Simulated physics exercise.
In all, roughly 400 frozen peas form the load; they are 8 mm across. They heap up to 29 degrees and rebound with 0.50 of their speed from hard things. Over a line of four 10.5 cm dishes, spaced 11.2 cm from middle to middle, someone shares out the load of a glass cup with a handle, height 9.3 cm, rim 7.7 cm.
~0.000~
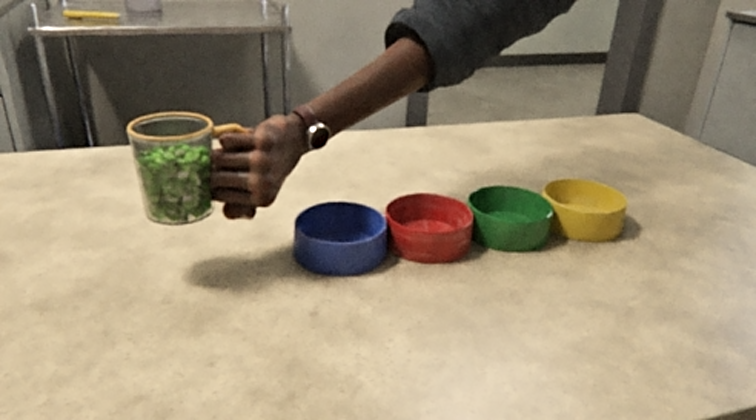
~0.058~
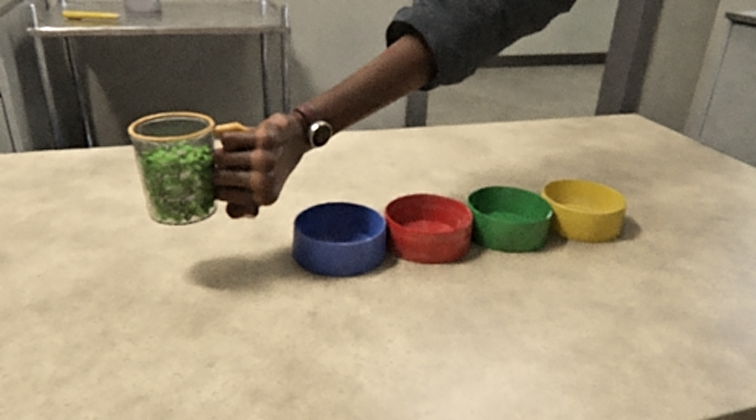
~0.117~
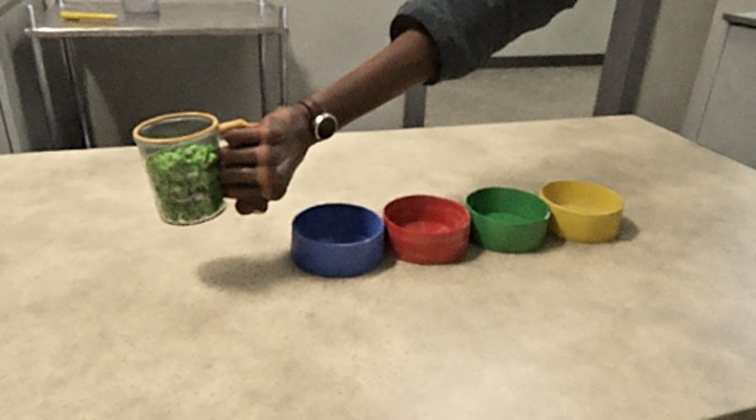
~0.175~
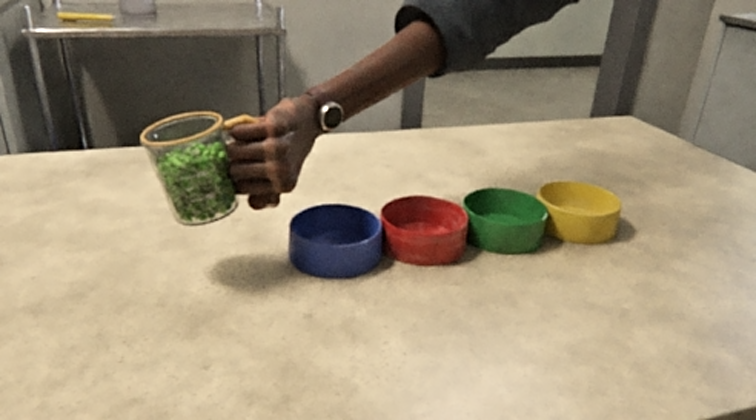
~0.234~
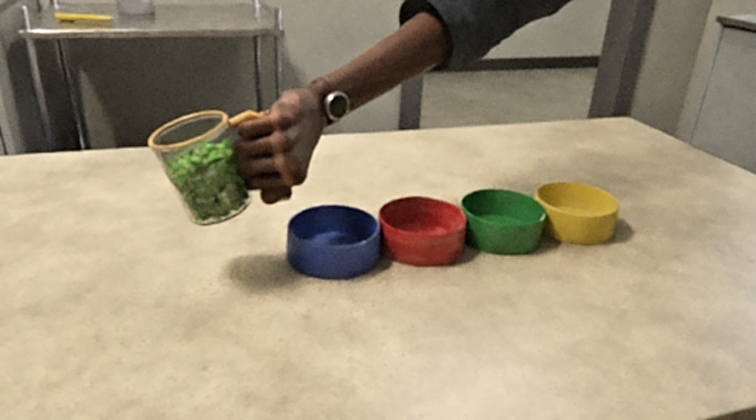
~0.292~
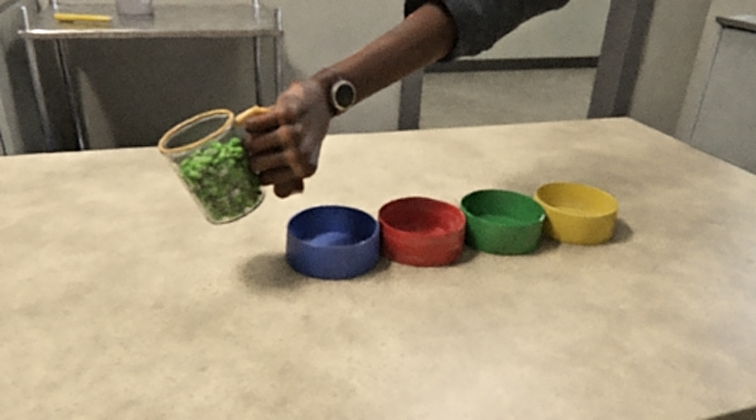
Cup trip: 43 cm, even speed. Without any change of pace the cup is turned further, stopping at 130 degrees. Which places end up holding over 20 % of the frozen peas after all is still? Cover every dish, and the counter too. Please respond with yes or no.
Red yes, blue yes, green no, yellow no, counter no.
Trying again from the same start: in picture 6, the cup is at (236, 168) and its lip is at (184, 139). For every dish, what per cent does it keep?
Red 0; blue 0; green 100; yellow 0.
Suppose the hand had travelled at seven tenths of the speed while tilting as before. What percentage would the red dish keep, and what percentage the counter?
Shares: Red 0, counter 20.
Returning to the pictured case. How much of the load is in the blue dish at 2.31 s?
Some 45 per cent.
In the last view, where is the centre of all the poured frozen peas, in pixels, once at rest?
Somewhere near (378, 239) in the last picture.
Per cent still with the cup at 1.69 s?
I'd estimate some 0 per cent of the load.
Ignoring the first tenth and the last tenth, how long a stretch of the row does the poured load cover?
It spans roughly 14 centimetres along the row.
After 1.13 s, tilt 100 degrees; cup holds 90 %, blue 10 %.
Then, at 1.69 s, tilt 130 degrees; cup holds 0 %, red 45 %, blue 45 %.
Then, at 2.31 s, tilt 130 degrees; cup holds 0 %, red 45 %, blue 45 %.
In the end, at 2.6 s, red 45 %, blue 45 %, green 0 %, yellow 0 %, counter 10 %.
